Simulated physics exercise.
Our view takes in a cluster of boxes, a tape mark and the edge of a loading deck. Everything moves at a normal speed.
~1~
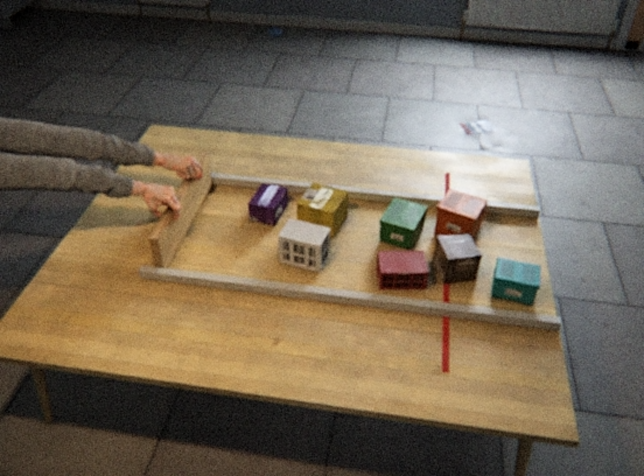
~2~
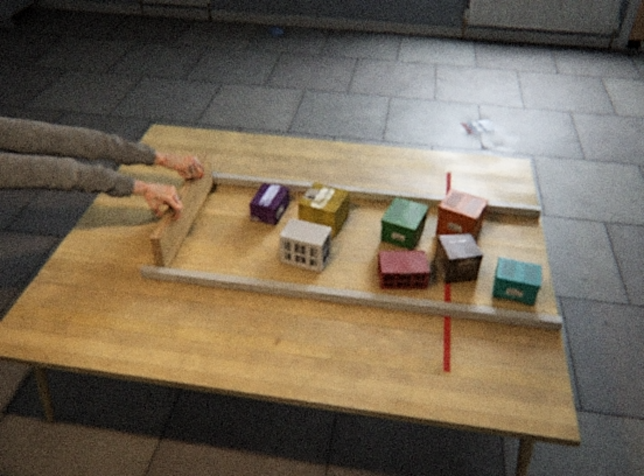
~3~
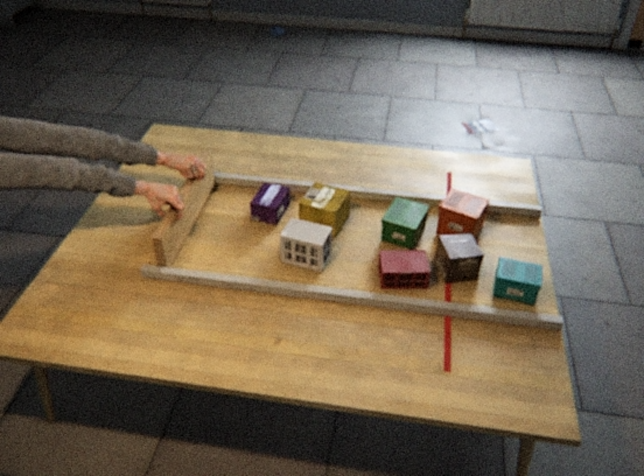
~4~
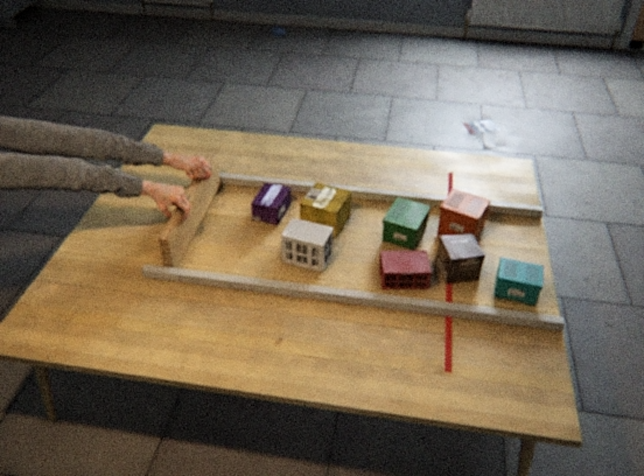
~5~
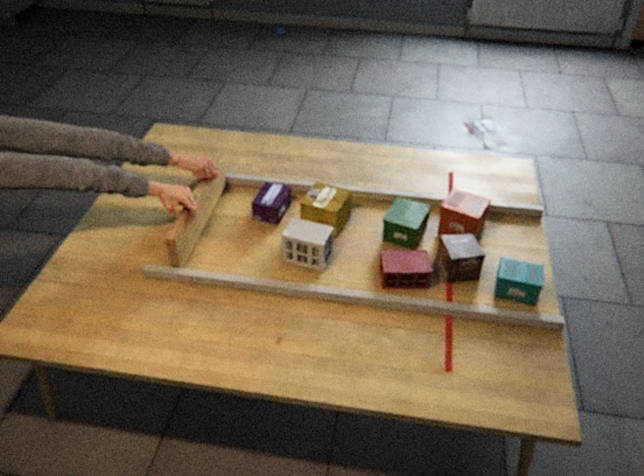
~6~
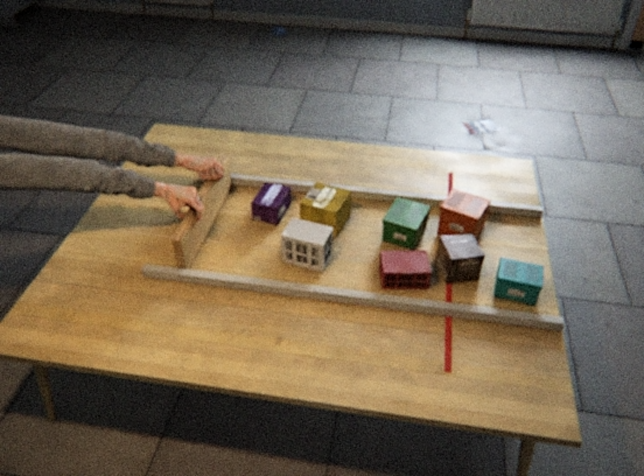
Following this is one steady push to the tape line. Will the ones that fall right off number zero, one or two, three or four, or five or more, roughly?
One, maybe two go over.
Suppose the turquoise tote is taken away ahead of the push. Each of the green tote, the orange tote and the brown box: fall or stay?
The green tote is still there. The orange tote is gone. The brown box is still there.
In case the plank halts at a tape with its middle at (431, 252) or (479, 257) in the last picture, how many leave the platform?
Per try: 1; 3.
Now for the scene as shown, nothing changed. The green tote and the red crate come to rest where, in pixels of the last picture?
Looks like one lands around (542, 238), and the other around (518, 292).
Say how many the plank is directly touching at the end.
Total: 2.
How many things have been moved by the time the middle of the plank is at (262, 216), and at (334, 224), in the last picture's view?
Tally: 1; 5.
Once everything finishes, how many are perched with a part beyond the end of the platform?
Count: 1.
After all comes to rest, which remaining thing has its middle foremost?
Green tote.
Soon after, none off yet; turquoise tote at rest near (518, 282); orange tote at rest near (463, 217); brown box at rest near (459, 258).
Then, none off yet; turquoise tote at rest near (518, 282); orange tote moved about its own width near (495, 219); brown box moved a little near (468, 258).
By the end, the number that fall off is one or two; fallen, orange tote and turquoise tote.
